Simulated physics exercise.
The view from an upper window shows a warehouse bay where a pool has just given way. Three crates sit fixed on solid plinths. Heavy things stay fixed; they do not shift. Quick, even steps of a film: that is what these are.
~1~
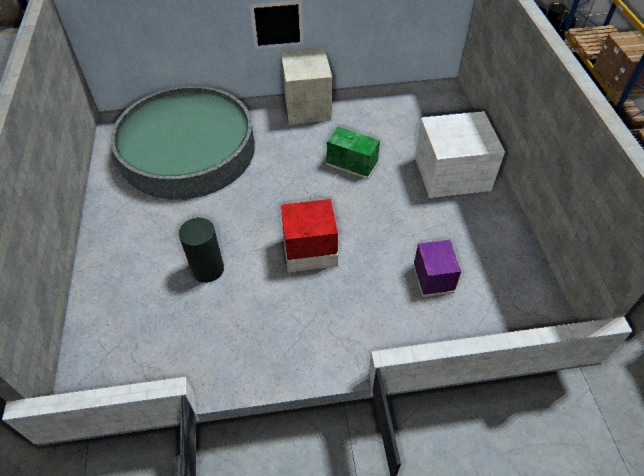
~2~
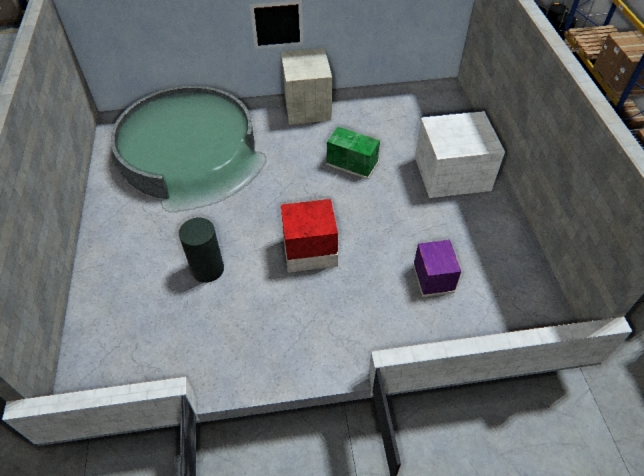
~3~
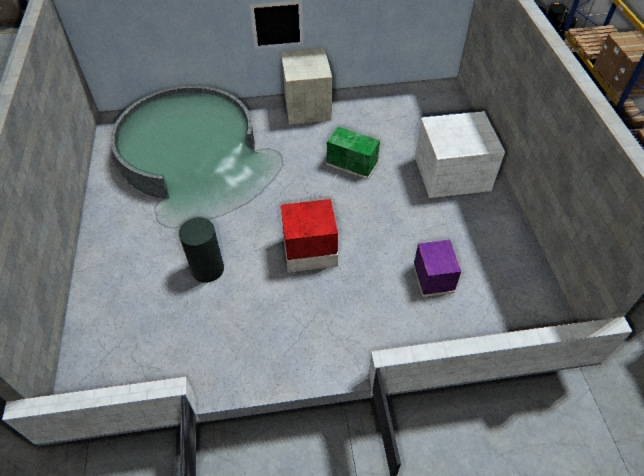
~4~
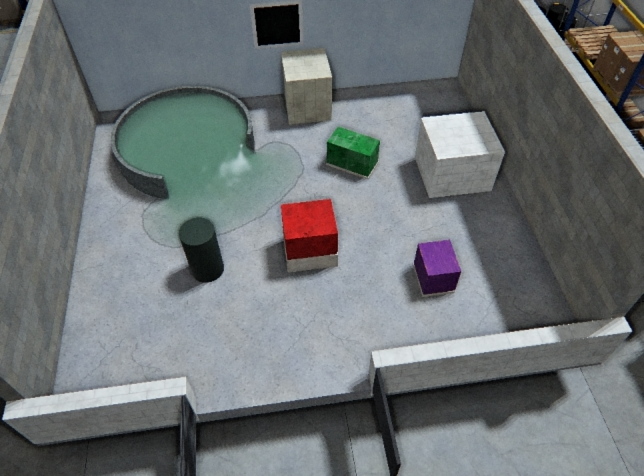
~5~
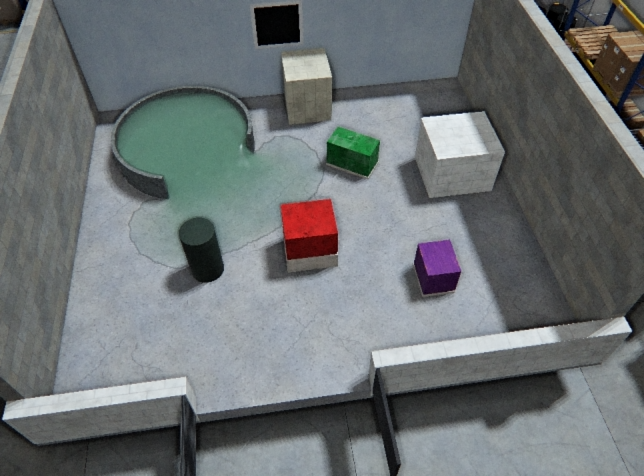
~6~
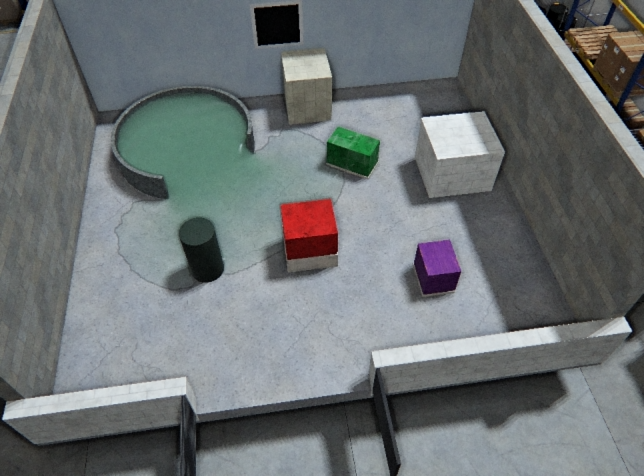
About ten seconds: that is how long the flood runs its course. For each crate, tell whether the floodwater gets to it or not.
In order: The green crate is caught by the water; the red crate is safe from the water; the purple crate is caught by the water.
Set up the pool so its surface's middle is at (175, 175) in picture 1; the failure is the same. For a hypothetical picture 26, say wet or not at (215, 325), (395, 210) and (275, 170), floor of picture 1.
First drenched; next drenched; last unwetted.
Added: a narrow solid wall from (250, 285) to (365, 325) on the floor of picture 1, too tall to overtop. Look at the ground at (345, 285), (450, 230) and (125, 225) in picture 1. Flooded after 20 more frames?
Outcome by spot, in order - watered, watered, unwatered.
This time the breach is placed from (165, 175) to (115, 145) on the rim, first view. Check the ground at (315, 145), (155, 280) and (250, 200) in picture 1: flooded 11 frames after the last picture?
Point by point: Unwetted, drenched, unwetted.
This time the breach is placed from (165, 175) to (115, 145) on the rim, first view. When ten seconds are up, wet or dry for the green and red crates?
As I see it, green stays clear and red stays clear.
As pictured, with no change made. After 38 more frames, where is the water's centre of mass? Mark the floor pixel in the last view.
It's close to (293, 229).
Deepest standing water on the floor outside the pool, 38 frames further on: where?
My best guess is roughly (582, 332).
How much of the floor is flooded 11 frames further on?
Near 40 in a hundred.
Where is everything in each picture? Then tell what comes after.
In the first picture, the round tank at (183, 132) is whole and still.
In the second picture, water pours out at (220, 180) and has run to (166, 206).
In the third picture, water pours out at (220, 182) and has run to (275, 156).
In the fourth picture, water pours out at (221, 182) and has run to (293, 156).
In the fifth picture, the front is at (171, 263), out from the gap at (221, 182).
In the sixth picture, the front is at (339, 170), out from the gap at (221, 182).
A moment on, water covers 25 % of the floor; the green crate water round its plinth, the red crate water round its plinth, the purple crate not reached.
Next, water covers 40 % of the floor; the green crate water round its plinth, the red crate water round its plinth, the purple crate water round its plinth.
Then, water covers 55 % of the floor; the green crate water round its plinth, the red crate water round its plinth, the purple crate water round its plinth.
Later, water covers 75 % of the floor; the green crate water round its plinth, the red crate water round its plinth, the purple crate water round its plinth.
In the end, water covers 95 % of the floor; the green crate was topped, the red crate stayed above the water, the purple crate was topped.
